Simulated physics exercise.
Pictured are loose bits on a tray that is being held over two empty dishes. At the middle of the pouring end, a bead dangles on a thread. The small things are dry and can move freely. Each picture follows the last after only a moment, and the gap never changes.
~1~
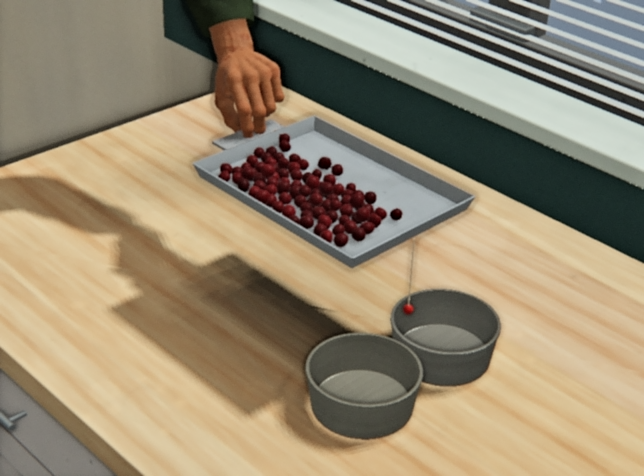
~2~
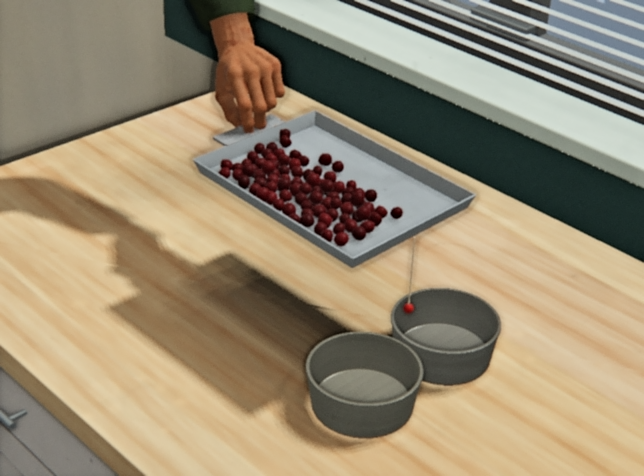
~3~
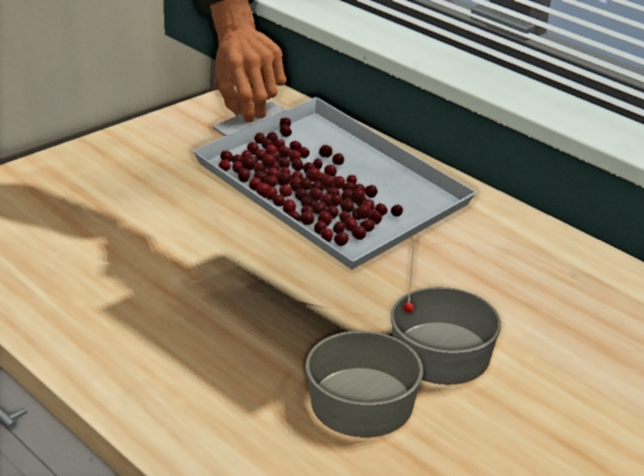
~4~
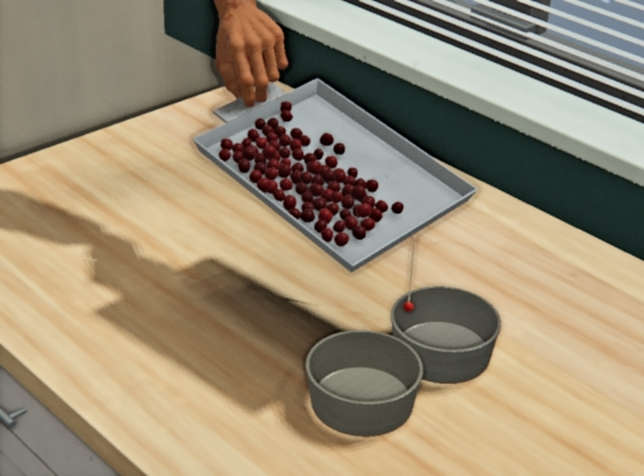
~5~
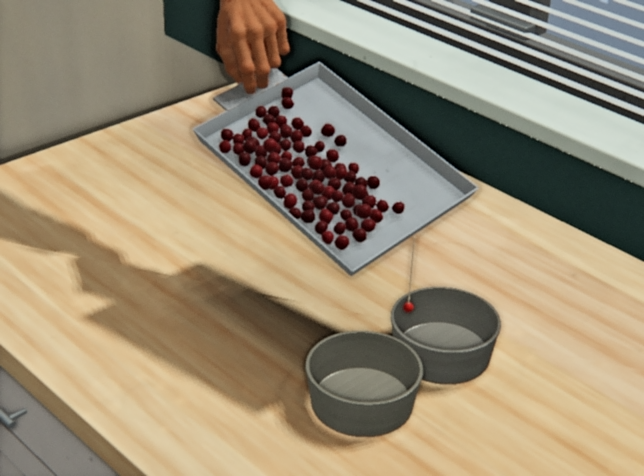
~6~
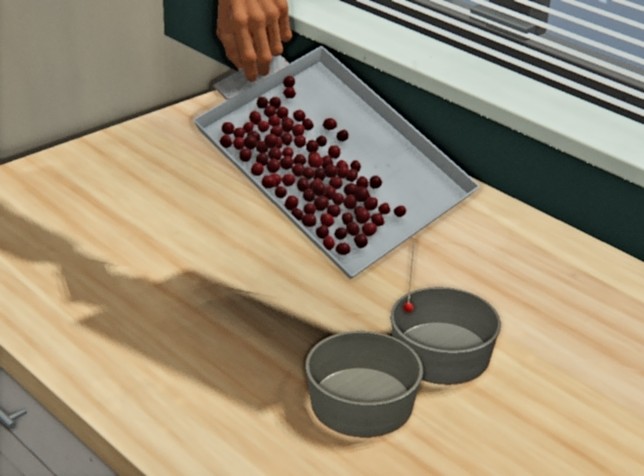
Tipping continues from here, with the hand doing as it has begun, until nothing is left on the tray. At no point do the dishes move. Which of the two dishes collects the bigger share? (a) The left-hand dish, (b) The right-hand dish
The left-hand dish (a).
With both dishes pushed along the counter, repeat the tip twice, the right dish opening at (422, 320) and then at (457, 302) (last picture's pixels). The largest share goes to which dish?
The leftmost dish, then the leftmost dish.
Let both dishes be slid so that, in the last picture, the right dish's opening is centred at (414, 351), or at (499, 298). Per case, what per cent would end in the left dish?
I'd say about 10 percent, followed by about 30 percent.
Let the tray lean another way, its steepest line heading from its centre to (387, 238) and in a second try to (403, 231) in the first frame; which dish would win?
Case one: The dish at left. Case two: The dish at right.
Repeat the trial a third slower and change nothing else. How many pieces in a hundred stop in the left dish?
It would be around 90 per cent.
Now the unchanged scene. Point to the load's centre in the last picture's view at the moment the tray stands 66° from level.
The load is centred around (346, 222).
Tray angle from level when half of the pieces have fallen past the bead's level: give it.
Angle: Close to 95°.
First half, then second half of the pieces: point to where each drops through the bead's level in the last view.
The first part passes (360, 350); everything after passes (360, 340).
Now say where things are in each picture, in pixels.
In the first picture, corners of the pouring end at (353, 254) and (468, 196), level; middle of the load at (296, 193), dried cherries; left dish at (404, 411); right dish at (485, 360); bead on its thread at (408, 309).
In the second picture, corners of the pouring end at (353, 254) and (469, 194), level; middle of the load at (296, 190).
In the third picture, corners of the pouring end at (353, 256) and (469, 192), tipped barely, lowest at the left corner; middle of the load at (297, 185).
In the fourth picture, corners of the pouring end at (353, 260) and (470, 188), tipped a little, lowest at the left corner; middle of the load at (306, 178).
In the fifth picture, corners of the pouring end at (353, 265) and (471, 187), tipped clearly, lowest at the left corner; middle of the load at (307, 174).
In the sixth picture, corners of the pouring end at (353, 269) and (473, 186), tipped clearly, lowest at the left corner; middle of the load at (315, 161), about a third on the move; left dish at (404, 409); right dish at (485, 358).
Soon, tray tipped steeply; nearly all on the tray; a stray few in the left dish; a small part in the air.
A while on, tray tipped past a quarter turn; a small part on the tray; about two thirds in the left dish; a stray few in the right dish; a stray few outside both; a small part in the air.
Towards the end, tray tipped past a quarter turn; most in the left dish; a stray few in the right dish; a small part outside both.
Finally, tray tipped past a quarter turn; most in the left dish; a stray few in the right dish; a small part outside both.
